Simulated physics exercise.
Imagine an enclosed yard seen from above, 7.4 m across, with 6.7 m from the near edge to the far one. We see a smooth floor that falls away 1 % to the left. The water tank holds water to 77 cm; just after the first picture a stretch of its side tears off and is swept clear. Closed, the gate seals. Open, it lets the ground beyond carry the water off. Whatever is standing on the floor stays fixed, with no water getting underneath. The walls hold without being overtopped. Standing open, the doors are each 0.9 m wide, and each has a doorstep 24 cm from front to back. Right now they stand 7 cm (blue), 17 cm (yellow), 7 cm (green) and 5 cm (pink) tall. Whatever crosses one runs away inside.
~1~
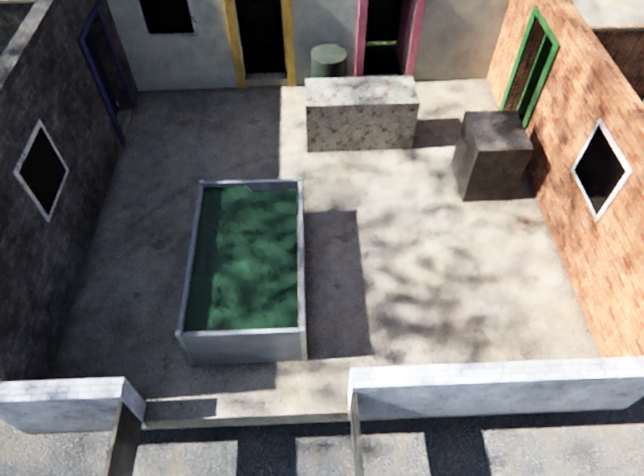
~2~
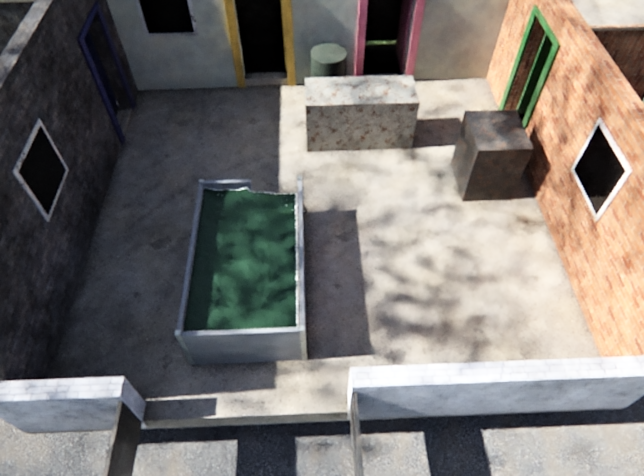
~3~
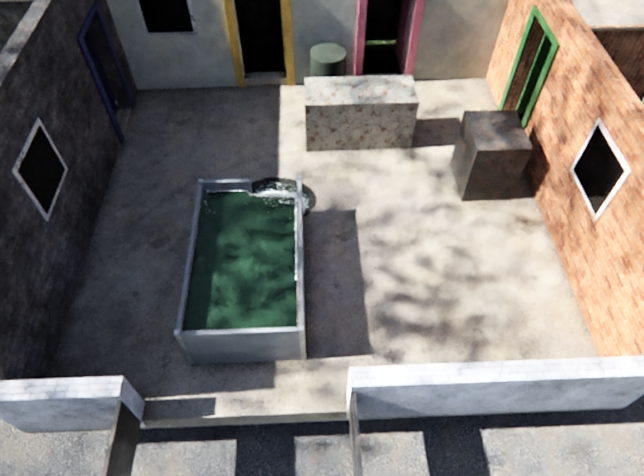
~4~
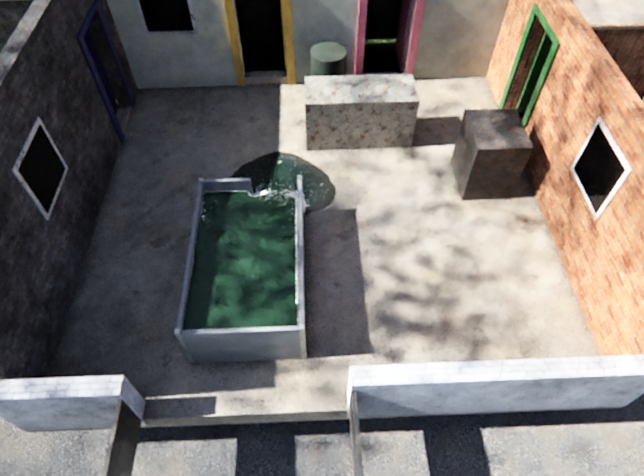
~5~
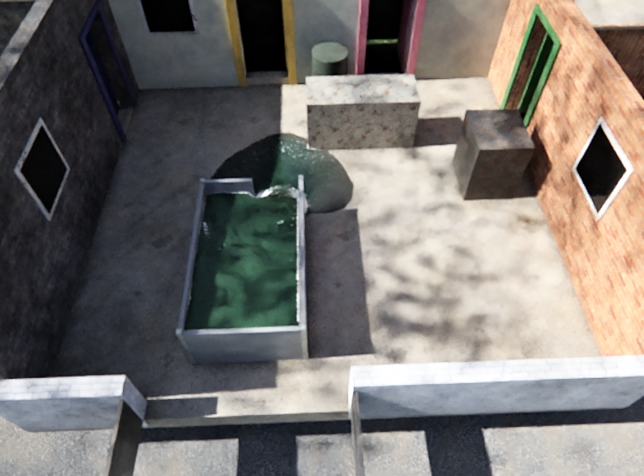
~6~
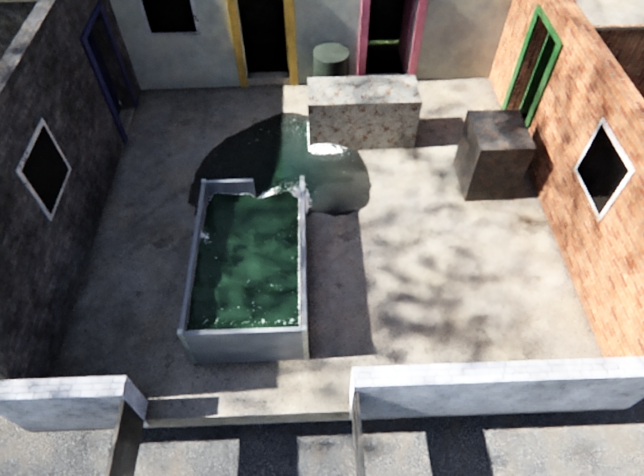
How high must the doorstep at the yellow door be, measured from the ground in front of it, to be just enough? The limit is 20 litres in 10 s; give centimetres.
About 26 cm.
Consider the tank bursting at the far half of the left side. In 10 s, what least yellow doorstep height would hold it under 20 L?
Then it needs around 9.0 cm.
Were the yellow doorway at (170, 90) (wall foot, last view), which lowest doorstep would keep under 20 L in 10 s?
Around 18 cm would do it.
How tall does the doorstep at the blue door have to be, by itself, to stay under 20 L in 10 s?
I'd raise blue to close to 12.5 cm.
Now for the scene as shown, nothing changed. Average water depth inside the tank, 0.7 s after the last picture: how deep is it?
About 57 centimetres.
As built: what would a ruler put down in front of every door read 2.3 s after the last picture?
Depth (cm): Blue 12 / yellow 27 / green 11 / pink 3.
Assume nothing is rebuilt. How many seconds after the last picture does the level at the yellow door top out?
Some 1.6 s, more or less.
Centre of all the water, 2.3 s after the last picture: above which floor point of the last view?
My guess is close to (272, 203).
Then, 0.7 s after the last picture water covers 25 % of the floor, deepest (38 cm) near (285, 207); 23 cm at the yellow door, 0 litres in over its 17 cm doorstep.
Then, 2.3 s after the last picture water covers 40 % of the floor, deepest (30 cm) near (278, 86); 27 cm at the yellow door, 75 litres in over its 17 cm doorstep.
Then, 9.3 s after the last picture water covers 95 % of the floor, deepest (14 cm) near (141, 90); 10 cm at the yellow door, 133 litres in over its 17 cm doorstep.
At the yellow door as built, the water peaked near 30 cm, 1.5 s after the last picture.
With a doorstep of 24 cm, 35 litres would have come in within the 10 s; with 32.5 cm, 2 litres. So under 20 litres takes about 26 cm.
